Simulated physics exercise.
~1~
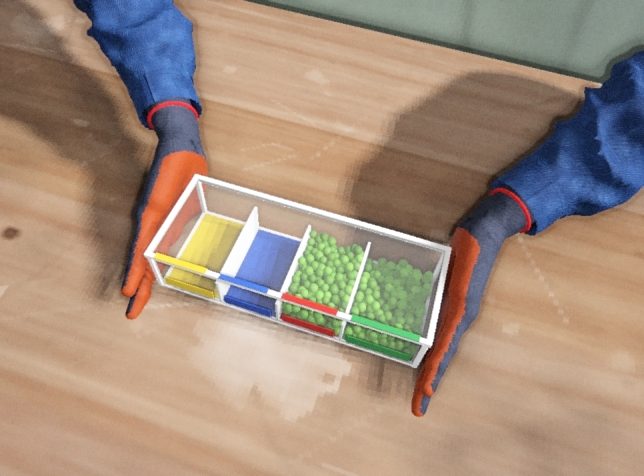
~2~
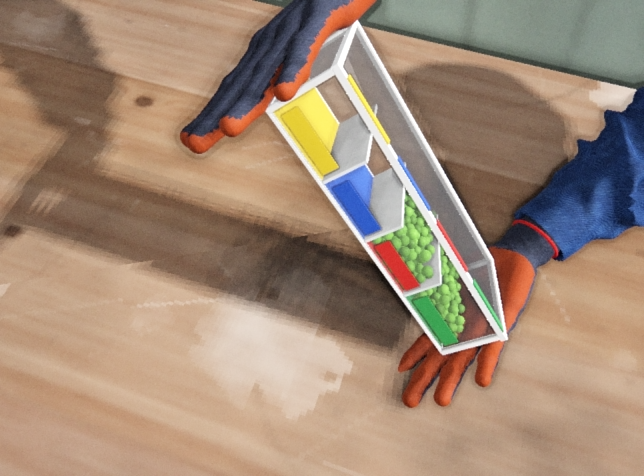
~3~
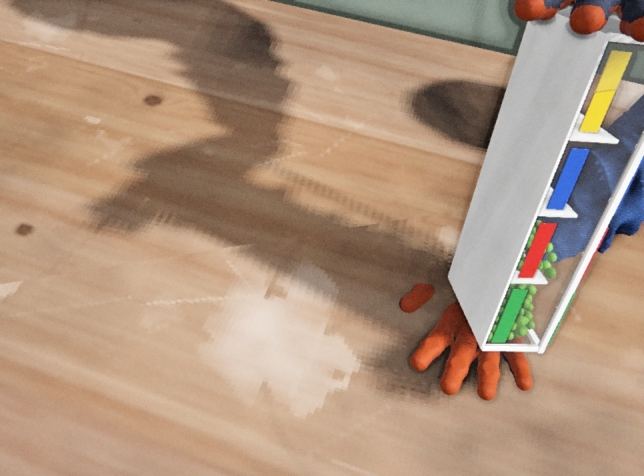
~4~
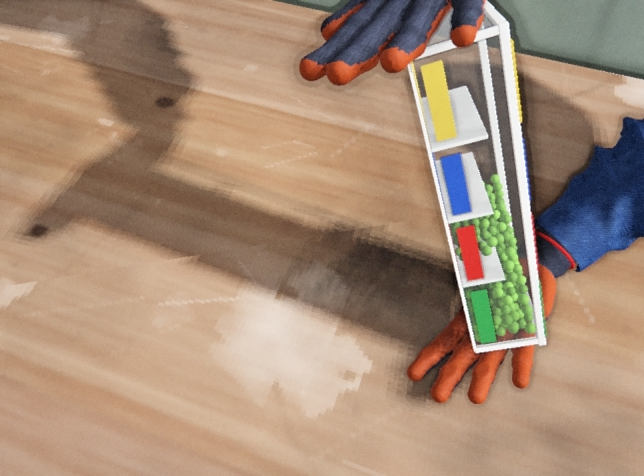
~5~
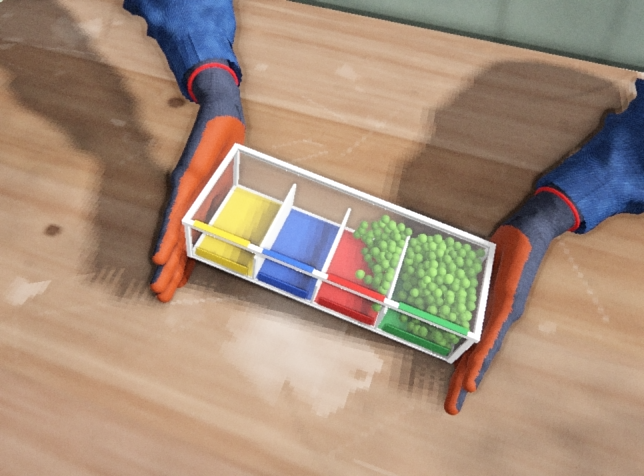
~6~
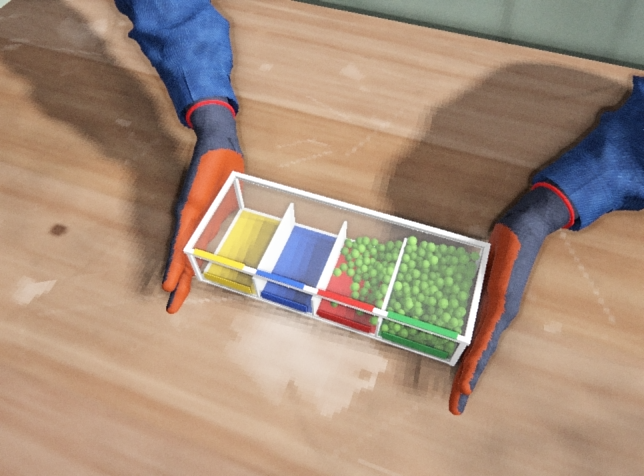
A clear box with yellow, blue, red and green compartments, held by two gloved hands, is tipped steeply onto its right end, then lowered back level, leaving the green peas mostly in the green compartment, with fewer in the red and the others empty.
